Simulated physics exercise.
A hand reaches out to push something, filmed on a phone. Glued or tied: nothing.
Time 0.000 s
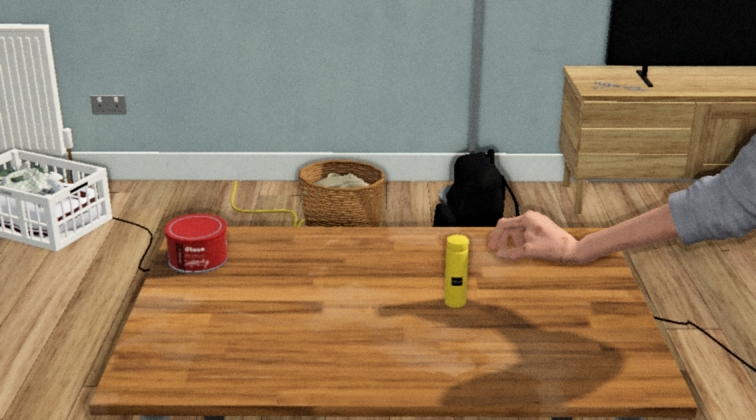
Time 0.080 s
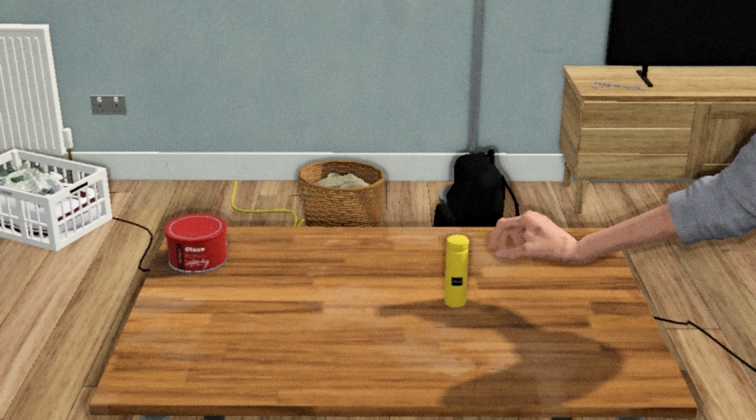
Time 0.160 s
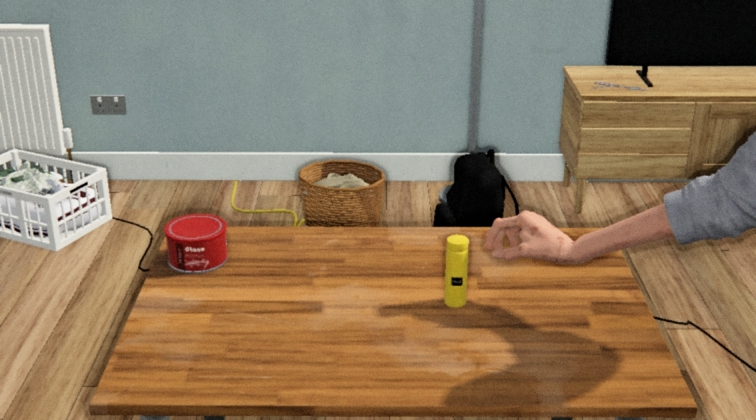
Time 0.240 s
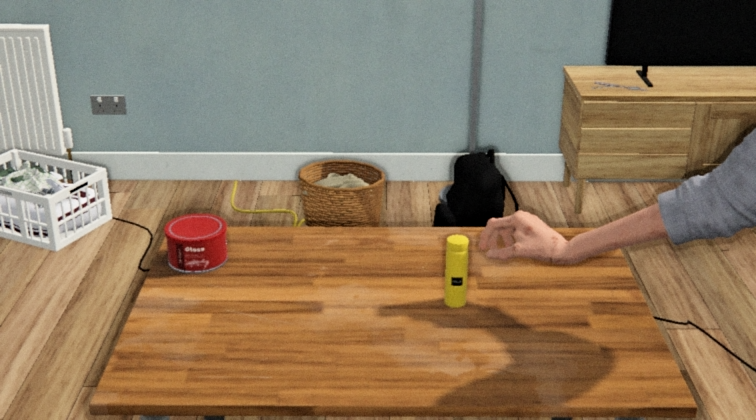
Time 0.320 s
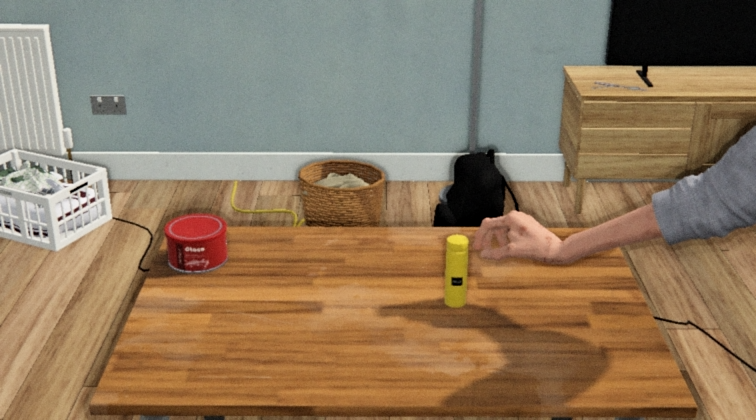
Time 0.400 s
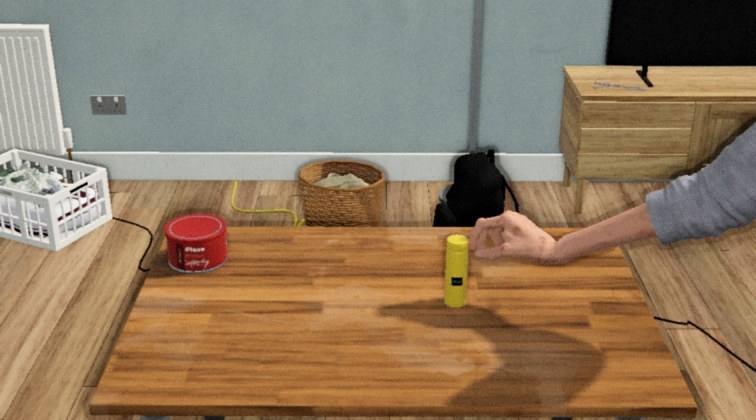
At the start, a hand hovers just right of a yellow shaker standing on a wooden table, with a red tub over to the left. The hand edges slightly left until its fingers are close beside the shaker's top, while the shaker and the tub stay still.
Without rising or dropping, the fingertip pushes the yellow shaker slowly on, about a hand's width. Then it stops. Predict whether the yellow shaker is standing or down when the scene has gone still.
Down.
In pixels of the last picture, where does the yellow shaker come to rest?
Near pixel (404, 293).
Around 0.70 s, yellow shaker rocked 17° from its first pose near (446, 270).
Around 0.90 s, yellow shaker rocked 42° from its first pose near (429, 273).
Around 1.00 s, yellow shaker on its side near (409, 291).
Around 1.10 s, yellow shaker on its side near (405, 293).
Finally (2.0 s), down or leaning hard on the table, yellow shaker. Final places as the last picture's camera would see them, yellow shaker near (405, 293).
